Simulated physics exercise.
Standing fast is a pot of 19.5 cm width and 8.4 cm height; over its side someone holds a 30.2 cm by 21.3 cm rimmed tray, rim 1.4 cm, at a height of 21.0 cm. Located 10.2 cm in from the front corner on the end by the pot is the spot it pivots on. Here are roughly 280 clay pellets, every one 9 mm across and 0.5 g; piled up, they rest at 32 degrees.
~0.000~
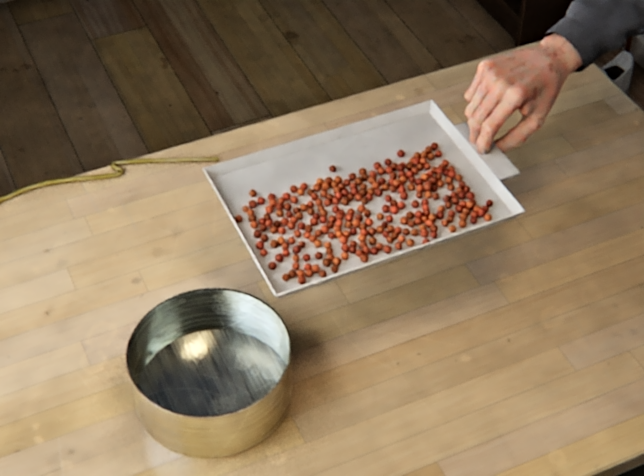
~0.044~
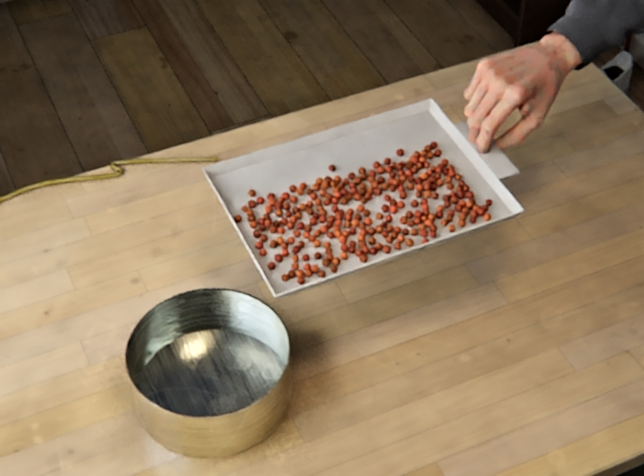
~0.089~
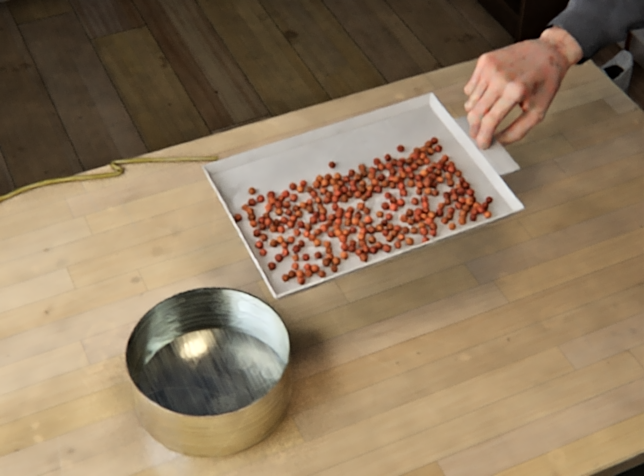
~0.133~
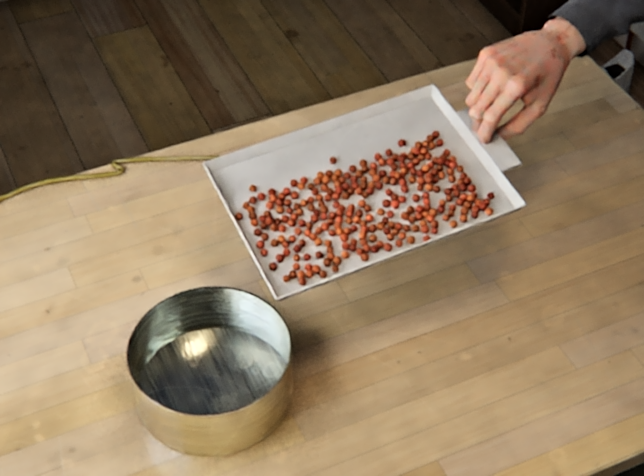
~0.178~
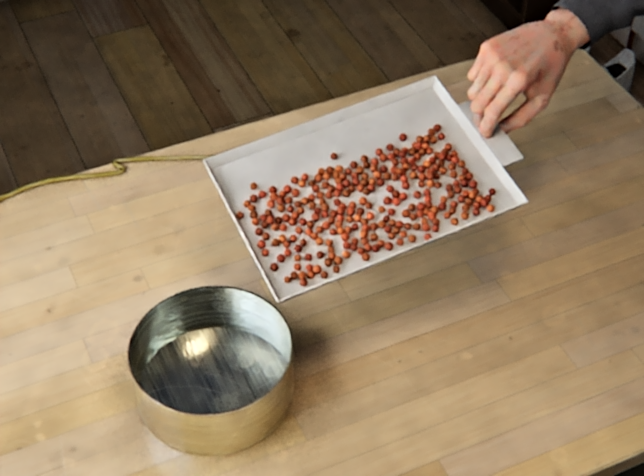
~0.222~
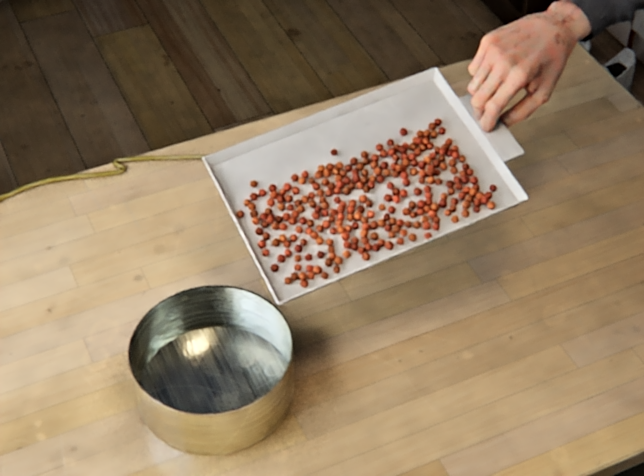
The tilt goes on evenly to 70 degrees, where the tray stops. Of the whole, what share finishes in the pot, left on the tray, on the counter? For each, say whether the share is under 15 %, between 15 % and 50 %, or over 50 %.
At the end, pot: A sizeable amount, tray: A sprinkling, counter: The main load.
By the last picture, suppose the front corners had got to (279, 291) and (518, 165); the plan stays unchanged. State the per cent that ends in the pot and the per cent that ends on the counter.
Pot 70; counter 15.
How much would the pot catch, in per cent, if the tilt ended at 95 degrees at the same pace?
30 per cent.
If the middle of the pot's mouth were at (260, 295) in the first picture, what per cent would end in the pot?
I'd expect near 5 per cent.
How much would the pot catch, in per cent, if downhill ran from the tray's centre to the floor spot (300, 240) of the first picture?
The share comes to about 75 in a hundred.
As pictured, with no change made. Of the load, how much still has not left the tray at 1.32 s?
Roughly 35 percent of the load, I'd say.
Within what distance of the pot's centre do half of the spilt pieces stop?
Close to 16 cm, give or take.
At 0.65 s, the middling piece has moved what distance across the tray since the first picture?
Roughly 5 cm.
Then, at 0.65 s, tilt 40 degrees; the tray holds 100 %, the pot 0 %.
After 0.93 s, tilt 58 degrees; the tray holds 100 %, the pot 0 %.
After 1.32 s, tilt 70 degrees; the tray holds 35 %, the pot 15 %.
In the end, at 2.5 s, pot 30 %, tray 5 %, counter 70 %.
